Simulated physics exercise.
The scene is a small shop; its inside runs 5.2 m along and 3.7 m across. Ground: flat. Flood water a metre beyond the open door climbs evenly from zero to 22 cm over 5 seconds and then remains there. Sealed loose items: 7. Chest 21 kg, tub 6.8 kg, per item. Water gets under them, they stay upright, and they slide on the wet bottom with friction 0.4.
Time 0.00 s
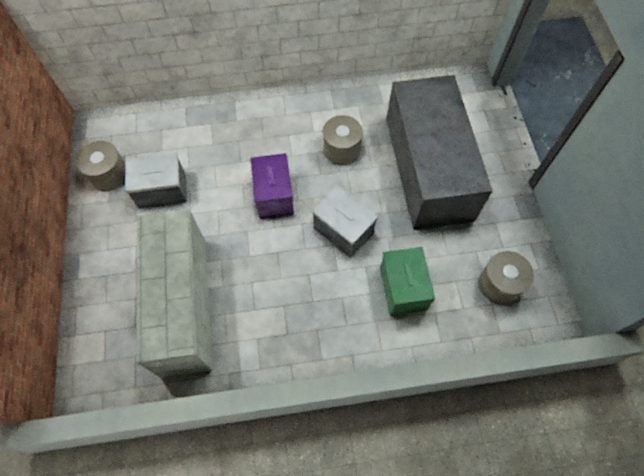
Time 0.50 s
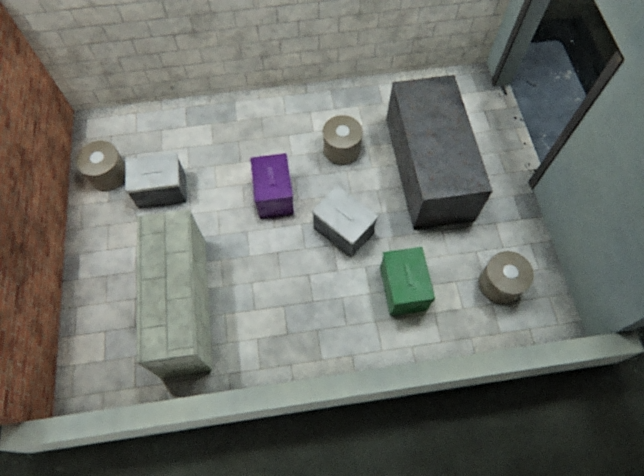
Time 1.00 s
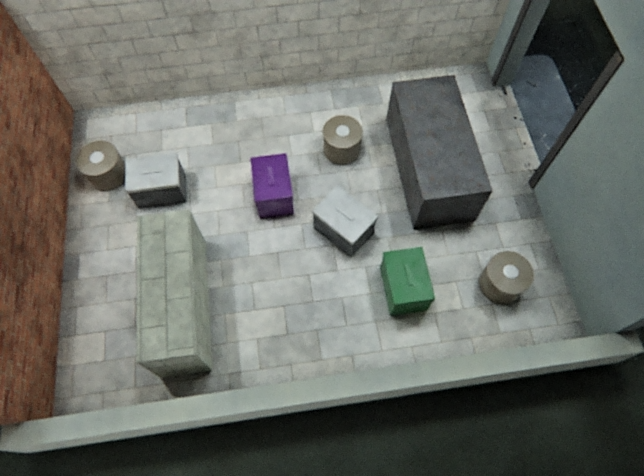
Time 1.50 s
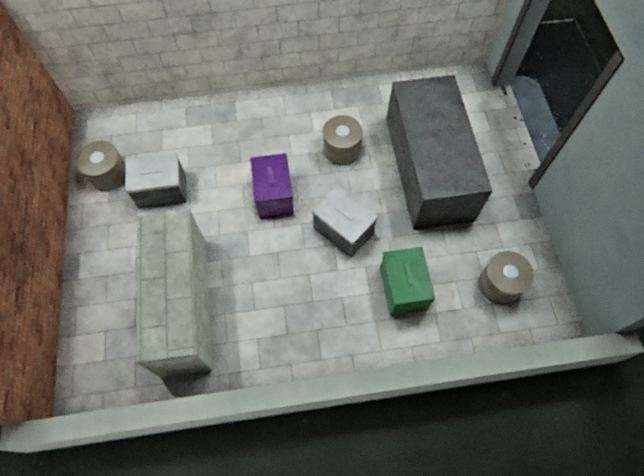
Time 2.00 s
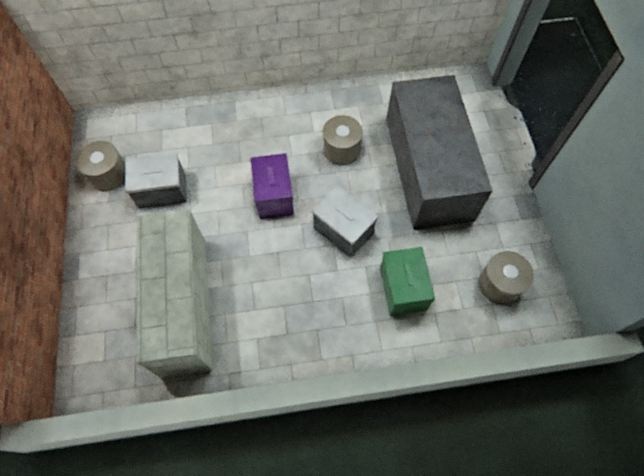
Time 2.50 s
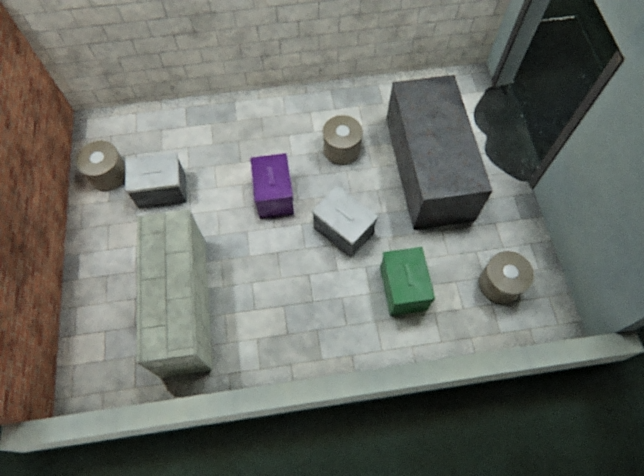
Dark water spreading outside a small shop, then creeping through the doorway at upper right while the chests inside stay still.
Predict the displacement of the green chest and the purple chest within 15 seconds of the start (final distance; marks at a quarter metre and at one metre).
First the green chest, which remains in place, then the purple chest, which moves somewhat.
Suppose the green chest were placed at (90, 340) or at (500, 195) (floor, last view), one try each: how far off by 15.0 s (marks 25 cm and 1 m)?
Taking them in order, it edges a short distance and then it is swept well off.
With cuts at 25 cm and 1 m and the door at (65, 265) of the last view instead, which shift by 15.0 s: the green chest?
Green chest: Goes a long way.
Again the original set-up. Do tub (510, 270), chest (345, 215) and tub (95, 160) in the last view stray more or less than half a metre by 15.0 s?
Note - in order: Farther; smaller; farther.
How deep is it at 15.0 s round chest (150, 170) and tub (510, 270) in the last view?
Around 13 cm and 11 cm.
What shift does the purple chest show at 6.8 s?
0 cm, give or take.
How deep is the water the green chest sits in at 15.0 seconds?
7 cm or so.
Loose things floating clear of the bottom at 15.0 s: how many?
Count: 4.
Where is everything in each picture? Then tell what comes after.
The first picture shows the green chest at (409, 275), on the bottom; the purple chest at (271, 177) rests on the ground; water covers 0.0 m2; 0 of 7 have shifted.
The second picture shows the green chest at (409, 275) rests on the ground; the purple chest at (271, 177) rests on the ground; 0.0 m2 under water; 0 of 7 have shifted.
The third picture shows the green chest at (409, 275) rests on the ground; the purple chest at (271, 177), on the bottom; water covers 0.0 m2; 0 of 7 have shifted.
The fourth picture shows the green chest at (409, 275), on the bottom; the purple chest at (271, 177) rests on the ground; water covers 0.0 m2; 0 of 7 have shifted.
The fifth picture shows the green chest at (409, 275), on the bottom; the purple chest at (271, 177), on the bottom; 0.0 m2 under water; 0 of 7 have shifted.
The sixth picture shows the green chest at (409, 275), on the bottom; the purple chest at (271, 177), on the bottom; 0.4 m2 under water; 0 of 7 have shifted.
After 3.5 s the green chest is near (409, 275), 0.0 m from its start, aground; the purple chest is near (271, 177), 0.0 m from its start, aground; 0 afloat.
After 6.8 s the green chest is near (409, 275), 0.0 m from its start, aground; the purple chest is near (271, 177), 0.0 m from its start, aground; 1 afloat.
After 11.0 s the green chest is near (409, 275), 0.0 m from its start, aground; the purple chest is near (271, 177), 0.0 m from its start, aground; 3 afloat.
After 15.0 s the green chest is near (409, 275), 0.0 m from its start, aground; the purple chest is near (313, 172), 0.4 m from its start, aground; 4 afloat.
